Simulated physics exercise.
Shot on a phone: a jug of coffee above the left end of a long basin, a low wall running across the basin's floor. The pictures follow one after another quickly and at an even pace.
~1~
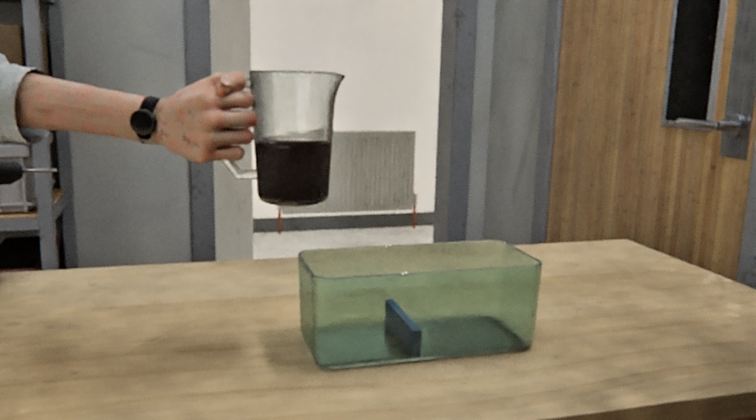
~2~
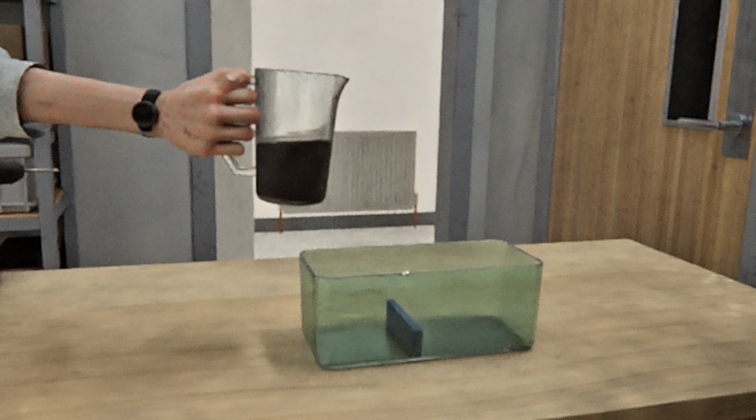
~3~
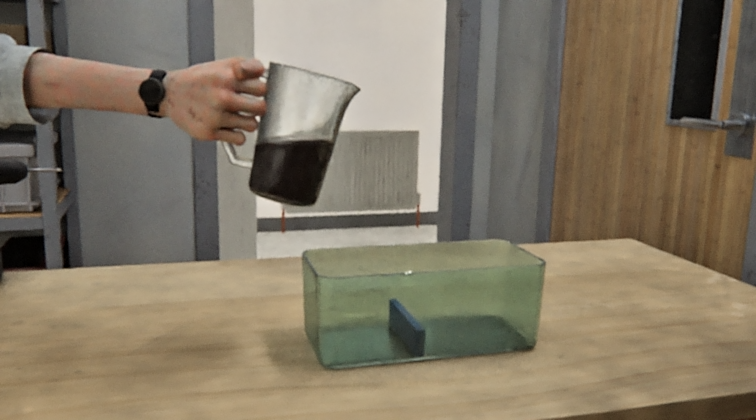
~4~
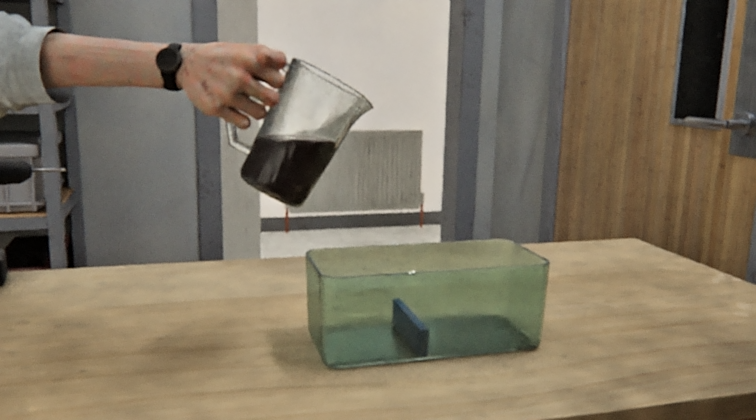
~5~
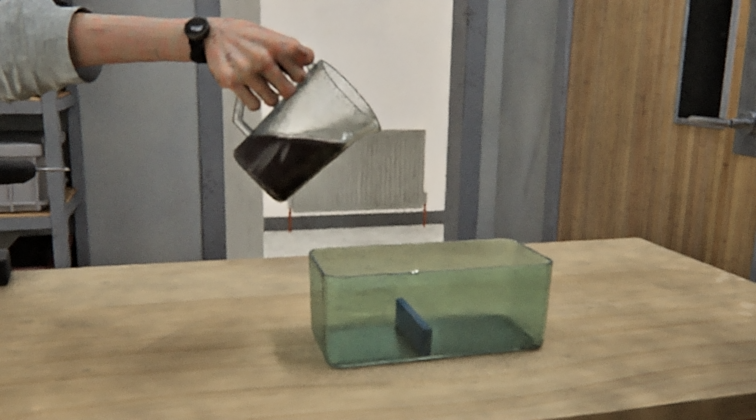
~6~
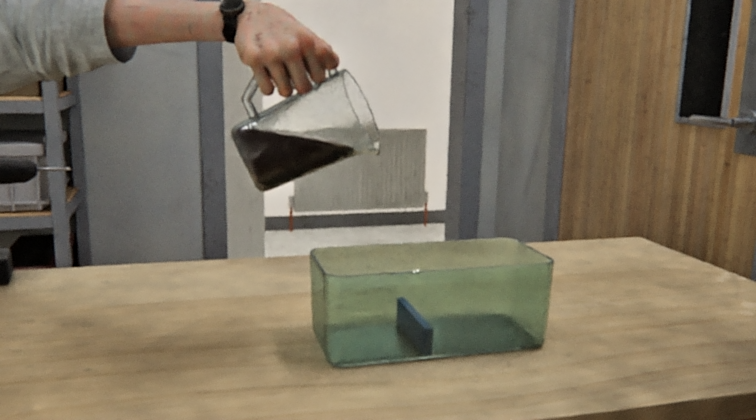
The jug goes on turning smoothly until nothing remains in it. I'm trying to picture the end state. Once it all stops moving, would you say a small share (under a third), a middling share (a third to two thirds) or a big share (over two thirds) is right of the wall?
A big share, over two thirds.
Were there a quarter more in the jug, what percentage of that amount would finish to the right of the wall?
The share comes to roughly 90 per cent.
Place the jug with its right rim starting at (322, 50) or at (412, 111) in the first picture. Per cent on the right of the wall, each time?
About 55 per cent, then about 90 per cent.
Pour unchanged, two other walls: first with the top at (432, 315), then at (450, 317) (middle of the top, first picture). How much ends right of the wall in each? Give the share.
First try close to 15 percent, second try close to 10 percent.
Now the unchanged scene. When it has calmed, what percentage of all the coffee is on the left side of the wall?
Estimate: Some 15 per cent.
A moment on, the jug is tipped on its side and 73 per cent is still to pour, 4 is left of the wall and 0 right of it.
Next, the jug is tipped on its side and 30 per cent is still to pour, 6 is left of the wall and 39 right of it.
Then the jug is tipped on its side and 10 per cent is still to pour, 8 is left of the wall and 72 right of it.
Later the jug is tipped on its side and 2 per cent is still to pour, 10 is left of the wall and 84 right of it.
Finally, 13 per cent lies left of the wall, 86 right of it and 1 outside.
